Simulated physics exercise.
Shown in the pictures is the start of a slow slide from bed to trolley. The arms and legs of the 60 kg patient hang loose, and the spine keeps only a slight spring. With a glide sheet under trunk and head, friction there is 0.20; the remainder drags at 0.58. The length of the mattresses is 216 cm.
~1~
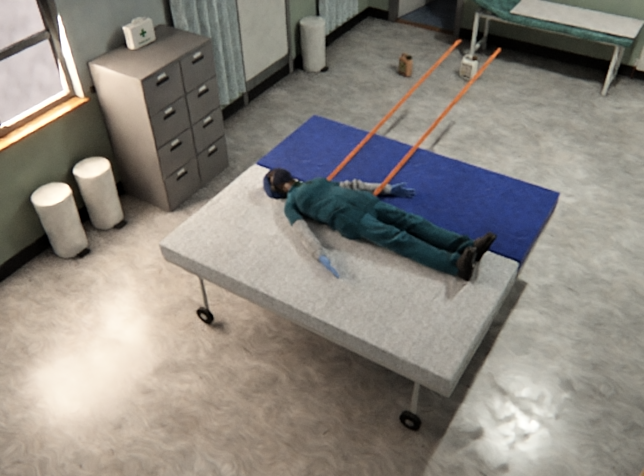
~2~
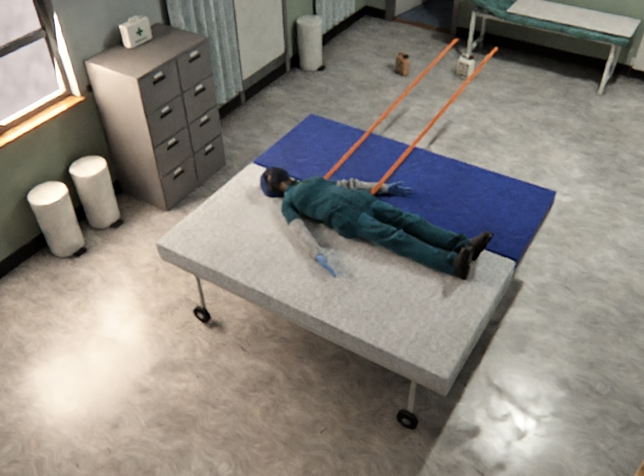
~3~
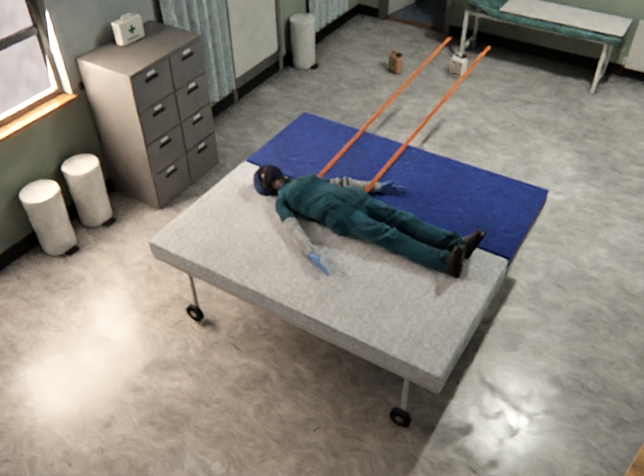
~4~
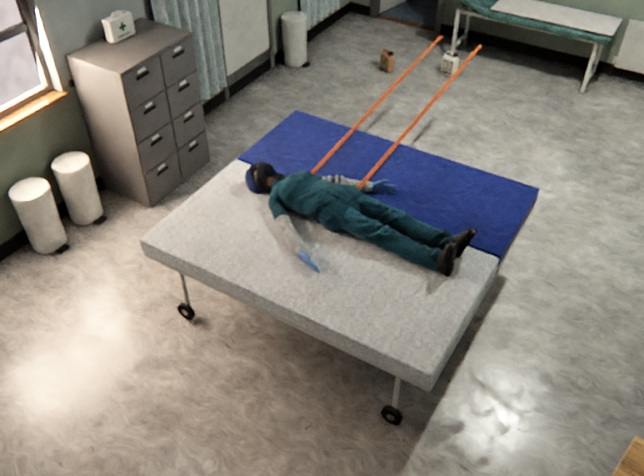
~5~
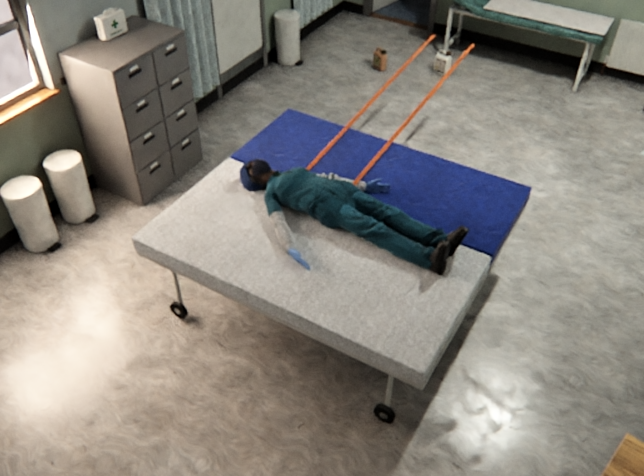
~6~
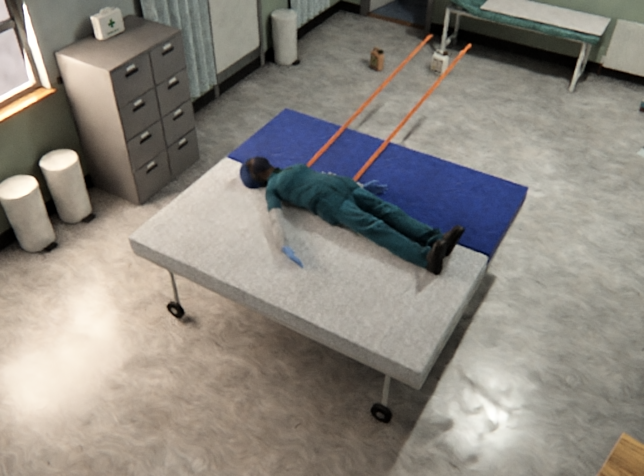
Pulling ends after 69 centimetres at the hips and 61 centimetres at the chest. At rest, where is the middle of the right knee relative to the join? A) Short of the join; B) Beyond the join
Answer: B.
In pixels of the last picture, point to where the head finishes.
Around (290, 142).
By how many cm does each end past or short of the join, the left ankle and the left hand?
Final reading: Left ankle 20 cm past, left hand 64 cm past the join.
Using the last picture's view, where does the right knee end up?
About (391, 200).
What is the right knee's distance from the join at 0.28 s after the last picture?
Some 20 cm short of it.
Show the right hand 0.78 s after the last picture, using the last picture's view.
Look around (284, 229) and it's there.
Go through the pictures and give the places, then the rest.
The first picture shows right knee (402, 243), right hand (328, 267), right ankle (458, 268); pull at the hips 0 cm.
The second picture shows right knee (399, 242), right hand (325, 266), right ankle (455, 266); pull at the hips 0 cm.
The third picture shows right knee (392, 240), right hand (318, 264), right ankle (448, 265); pull at the hips 1 cm.
The fourth picture shows right knee (384, 237), right hand (308, 262), right ankle (439, 263); pull at the hips 3 cm.
The fifth picture shows right knee (379, 234), right hand (298, 260), right ankle (432, 261); pull at the hips 7 cm.
The sixth picture shows right knee (378, 232), right hand (292, 257), right ankle (429, 261); pull at the hips 13 cm.
Then, 0.28 s after the last picture the right knee is 19 cm short of the join, near (382, 226) in the last picture's view.
Then, 0.78 s after the last picture the right knee is 2 cm short of the join, near (387, 210) in the last picture's view; the right hand 51 cm short of the join.
Then, 1.28 s after the last picture the right knee is 8 cm past the join, near (391, 201) in the last picture's view; the right hand 41 cm short of the join.
When all is still, head crosses the join; left hand crosses the join; right hand stops short of the join; left ankle crosses the join; right ankle stops short of the join; right knee crosses the join.
